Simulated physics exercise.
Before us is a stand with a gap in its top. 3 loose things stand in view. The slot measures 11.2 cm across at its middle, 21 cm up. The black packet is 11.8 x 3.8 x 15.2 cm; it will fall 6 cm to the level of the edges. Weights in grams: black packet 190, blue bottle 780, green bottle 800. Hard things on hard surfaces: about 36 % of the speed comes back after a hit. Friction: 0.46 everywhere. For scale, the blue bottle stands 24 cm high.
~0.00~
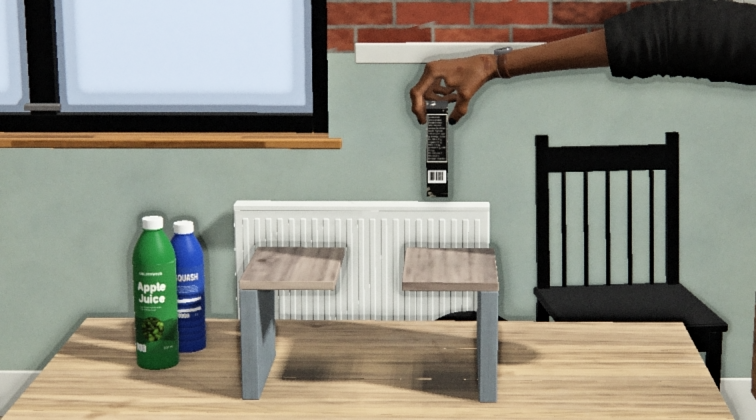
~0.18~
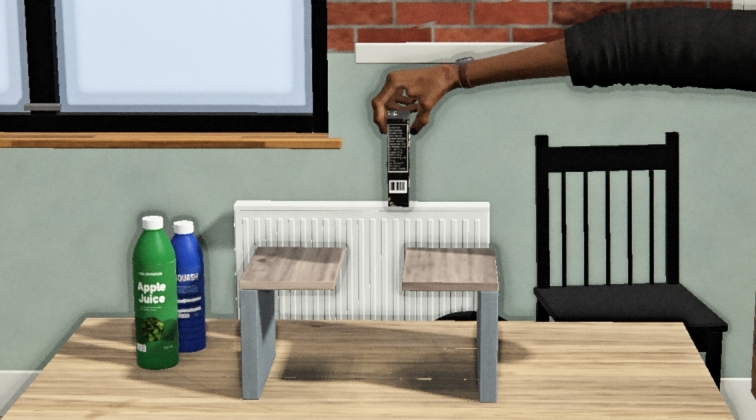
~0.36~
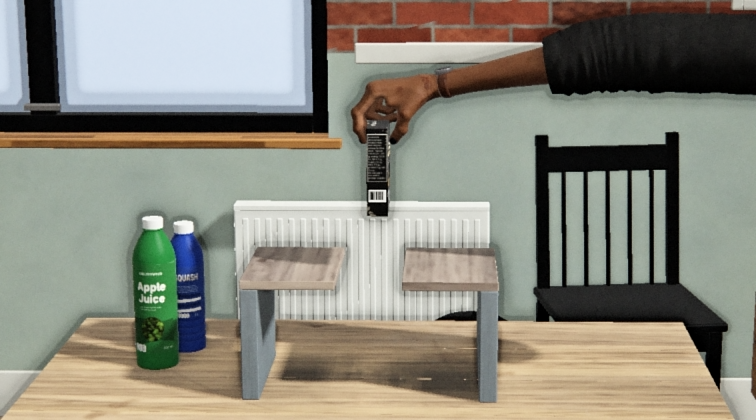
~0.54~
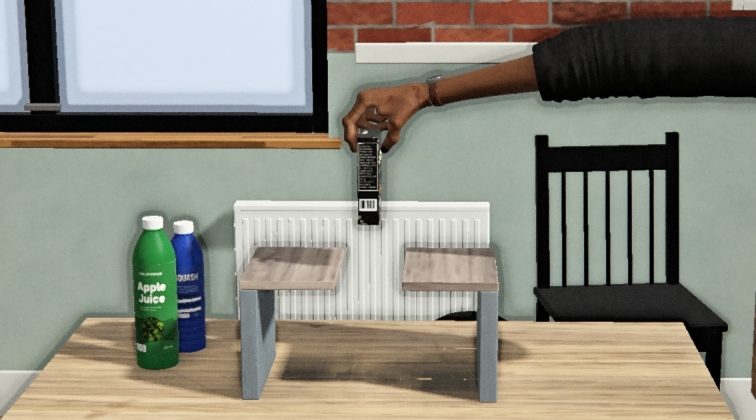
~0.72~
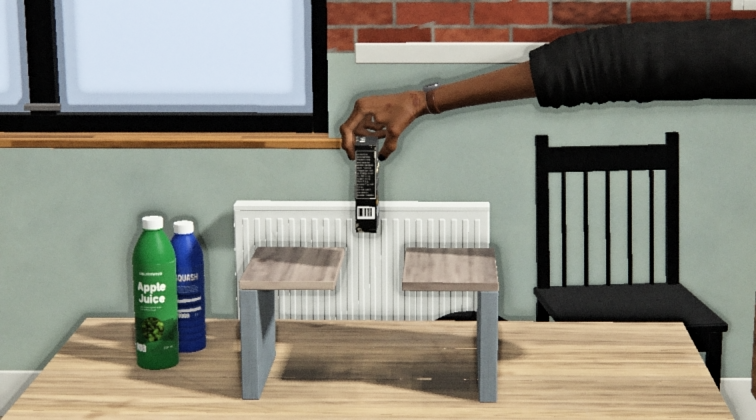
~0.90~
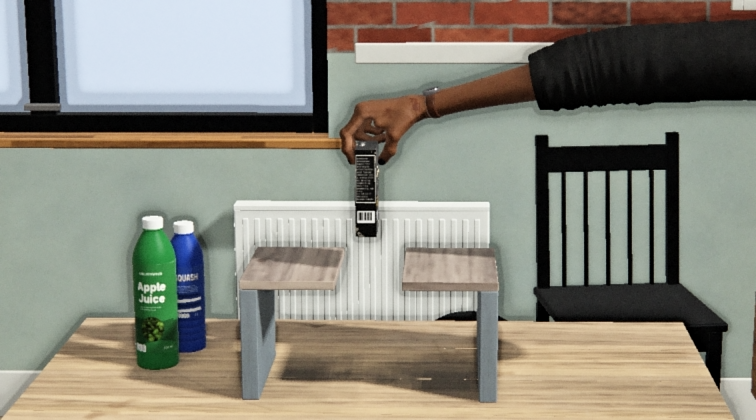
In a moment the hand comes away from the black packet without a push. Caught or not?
It goes down the gap.
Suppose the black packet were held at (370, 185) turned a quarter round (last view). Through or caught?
Then it is caught.
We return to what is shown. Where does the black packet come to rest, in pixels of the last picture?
Near (368, 337).
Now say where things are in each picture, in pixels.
In the first frame, 14 cm still to go; black packet (437, 147); blue bottle (185, 286).
In the second frame, 8 cm still to go; black packet (399, 157); blue bottle (185, 286).
In the third frame, 4 cm still to go; black packet (378, 166); blue bottle (185, 286).
In the fourth frame, 2 cm still to go; black packet (369, 175); blue bottle (185, 286).
In the fifth frame, 1 cm still to go; black packet (367, 182); blue bottle (185, 286).
The sixth frame shows poised above the slot; black packet (367, 187); blue bottle (185, 286).
After 1.10 s, black packet moved 5 cm near (367, 215).
After 1.20 s, black packet moved 20 cm near (368, 297).
After 1.30 s, black packet moved 24 cm near (368, 321).
After 1.40 s, black packet moved 26 cm near (368, 332).
In the end (1.9 s), not toppled but over 4 cm from the start, black packet; the other 2 under 4 cm from the start. At the end, from the last picture's camera, black packet near (368, 337). The packet reaches the table.
